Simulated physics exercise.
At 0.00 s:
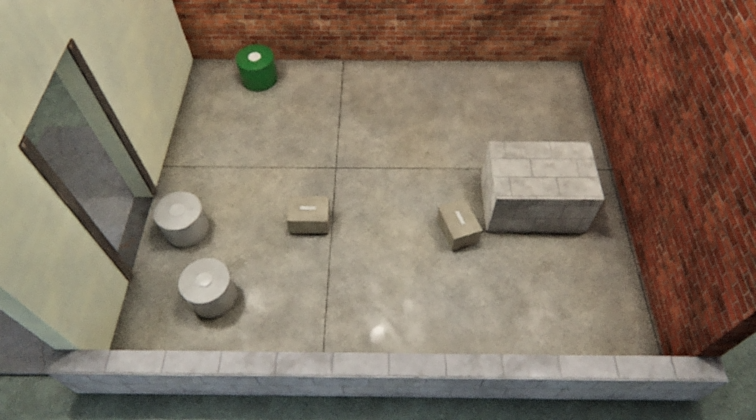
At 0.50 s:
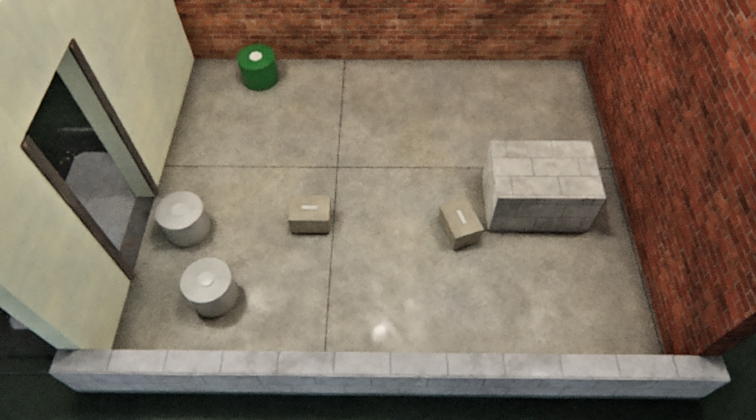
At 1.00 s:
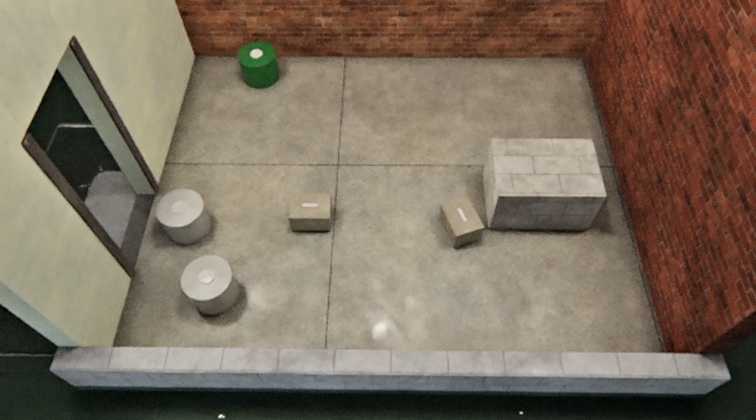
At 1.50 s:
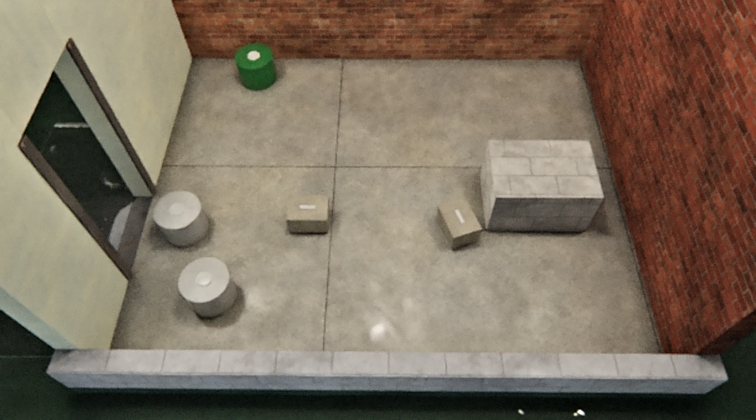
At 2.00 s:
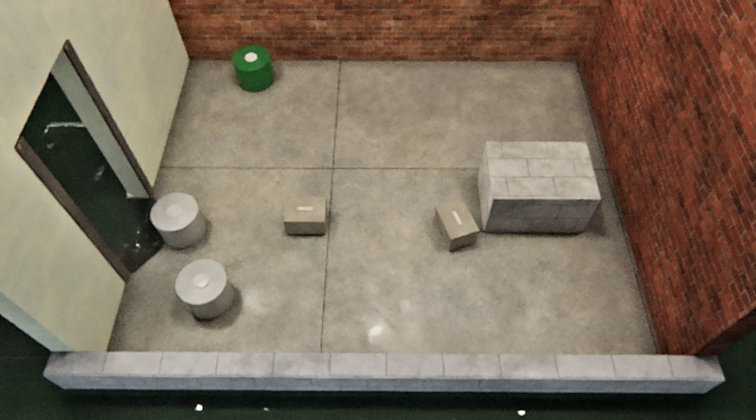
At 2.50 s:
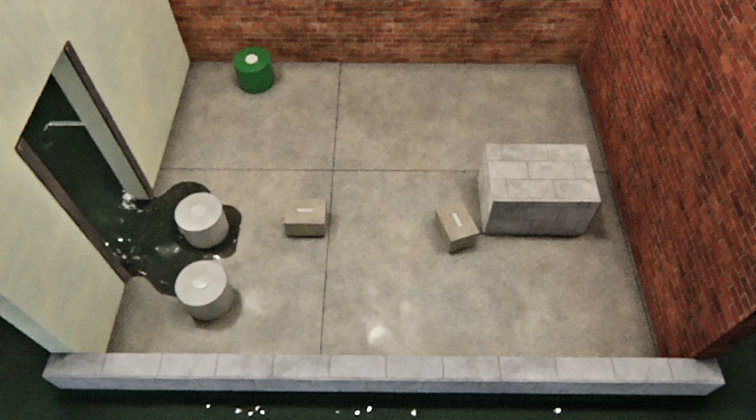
Dark water seeps in through the doorway at left and shifts one grey tub slightly right.
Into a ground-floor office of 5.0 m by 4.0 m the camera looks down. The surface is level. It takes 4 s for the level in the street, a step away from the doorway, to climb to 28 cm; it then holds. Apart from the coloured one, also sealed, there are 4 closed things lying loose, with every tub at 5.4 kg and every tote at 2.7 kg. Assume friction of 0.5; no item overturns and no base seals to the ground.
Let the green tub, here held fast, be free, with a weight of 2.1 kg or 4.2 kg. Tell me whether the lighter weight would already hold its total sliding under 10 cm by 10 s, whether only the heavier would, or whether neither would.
Only the heavier would.
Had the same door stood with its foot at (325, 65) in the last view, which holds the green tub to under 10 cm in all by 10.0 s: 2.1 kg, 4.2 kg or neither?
That way, neither mass suffices.
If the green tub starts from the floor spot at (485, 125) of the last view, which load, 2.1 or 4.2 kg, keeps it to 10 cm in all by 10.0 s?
So neither weight works.
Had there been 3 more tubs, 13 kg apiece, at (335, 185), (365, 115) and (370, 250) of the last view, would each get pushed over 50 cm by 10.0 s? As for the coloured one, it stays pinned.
Order as asked: Goes beyond / stays within / goes beyond.
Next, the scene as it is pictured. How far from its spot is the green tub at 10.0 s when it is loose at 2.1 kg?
Around 30 centimetres out of place.
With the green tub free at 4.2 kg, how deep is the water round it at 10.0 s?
2 cm, roughly.
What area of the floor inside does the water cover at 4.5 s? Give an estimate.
Roughly 10.0 m2 of it is wet.
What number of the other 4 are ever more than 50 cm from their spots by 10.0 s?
By my tally, 4.
After 3.5 s the green tub would be 0 cm from its start with 2.1 kg and 0 cm from its start with 4.2 kg; 0 cm of water round it then.
After 4.5 s the green tub would be 0 cm from its start with 2.1 kg and 0 cm from its start with 4.2 kg; 0 cm of water round it then.
After 7.0 s the green tub would be 0 cm from its start with 2.1 kg and 0 cm from its start with 4.2 kg; 1 cm of water round it then.
After 10.0 s the green tub would be 34 cm from its start with 2.1 kg and 0 cm from its start with 4.2 kg; 2 cm of water round it then.
